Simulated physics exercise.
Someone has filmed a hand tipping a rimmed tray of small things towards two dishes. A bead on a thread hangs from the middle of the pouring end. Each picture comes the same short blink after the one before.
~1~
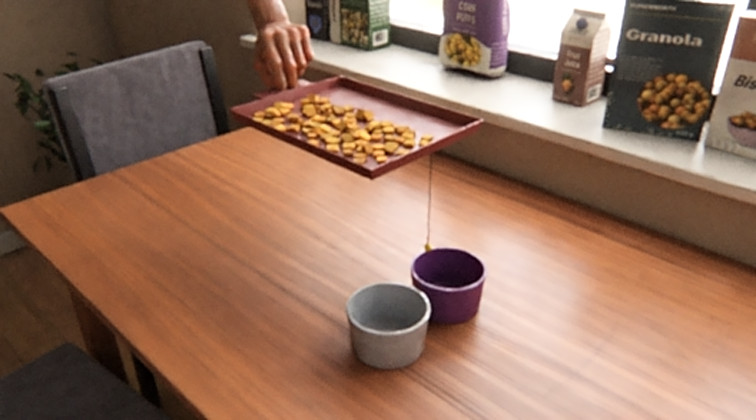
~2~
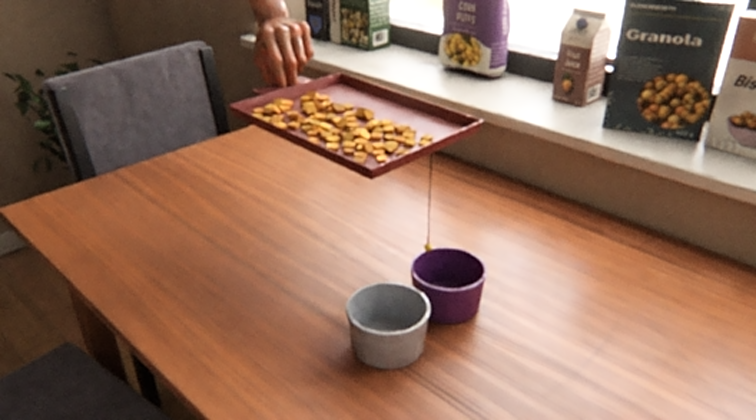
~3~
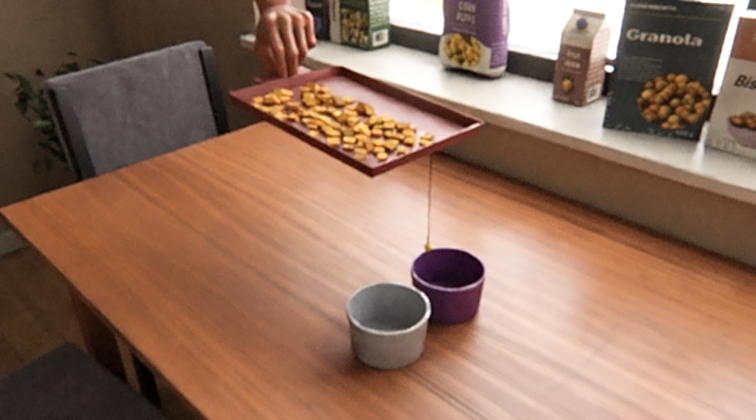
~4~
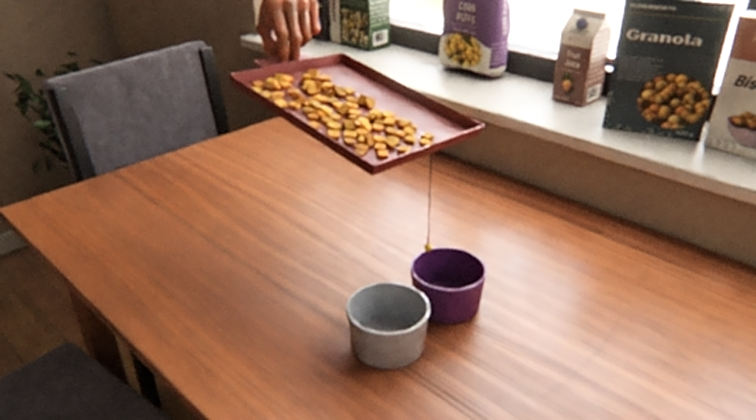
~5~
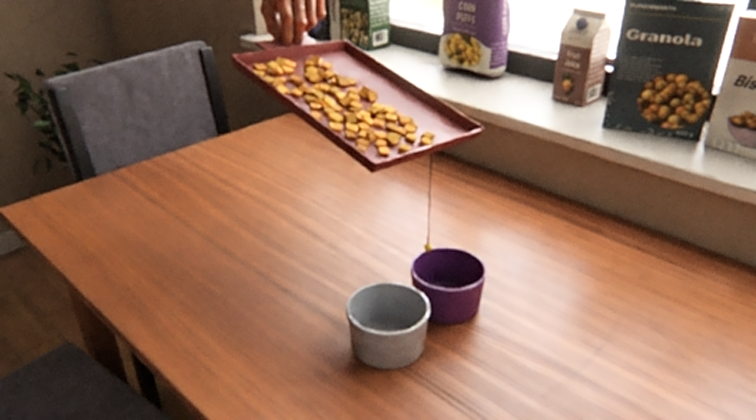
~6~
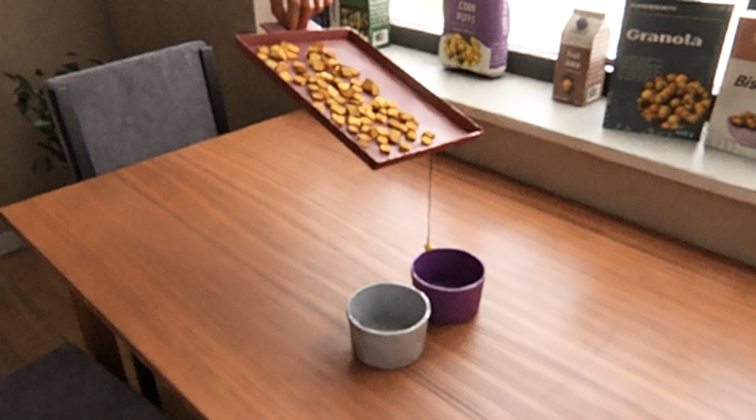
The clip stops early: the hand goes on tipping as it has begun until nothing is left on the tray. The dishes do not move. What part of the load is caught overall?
Caught overall: Under half.
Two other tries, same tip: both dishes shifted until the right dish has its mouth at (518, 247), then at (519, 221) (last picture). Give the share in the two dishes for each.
First some 30, then 60 per cent.
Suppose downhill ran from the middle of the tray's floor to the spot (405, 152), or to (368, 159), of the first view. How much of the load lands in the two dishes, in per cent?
Roughly 60 per cent, and 50 per cent.
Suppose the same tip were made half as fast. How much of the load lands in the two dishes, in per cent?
Near 30 %.
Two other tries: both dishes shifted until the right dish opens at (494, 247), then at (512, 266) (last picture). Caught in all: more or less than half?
In turn: Most of it; the smaller part.
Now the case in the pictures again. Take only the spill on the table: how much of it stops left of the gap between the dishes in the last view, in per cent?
It comes to 0 per cent or so.
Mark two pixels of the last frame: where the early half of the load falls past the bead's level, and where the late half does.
Around (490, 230) and then (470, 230).
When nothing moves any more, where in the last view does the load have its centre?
Around (493, 273).
Shortly afterwards, tray tipped steeply; all but a few on the tray; only a few in the air.
Next, tray tipped past a quarter turn; near a quarter on the tray; a little in the right dish; near half outside both; near a quarter in the air.
Some moments later, tray tipped past a quarter turn; near a quarter in the right dish; the bulk outside both.
In the end, tray tipped past a quarter turn; none at all in the left dish; near a quarter in the right dish; the bulk outside both.
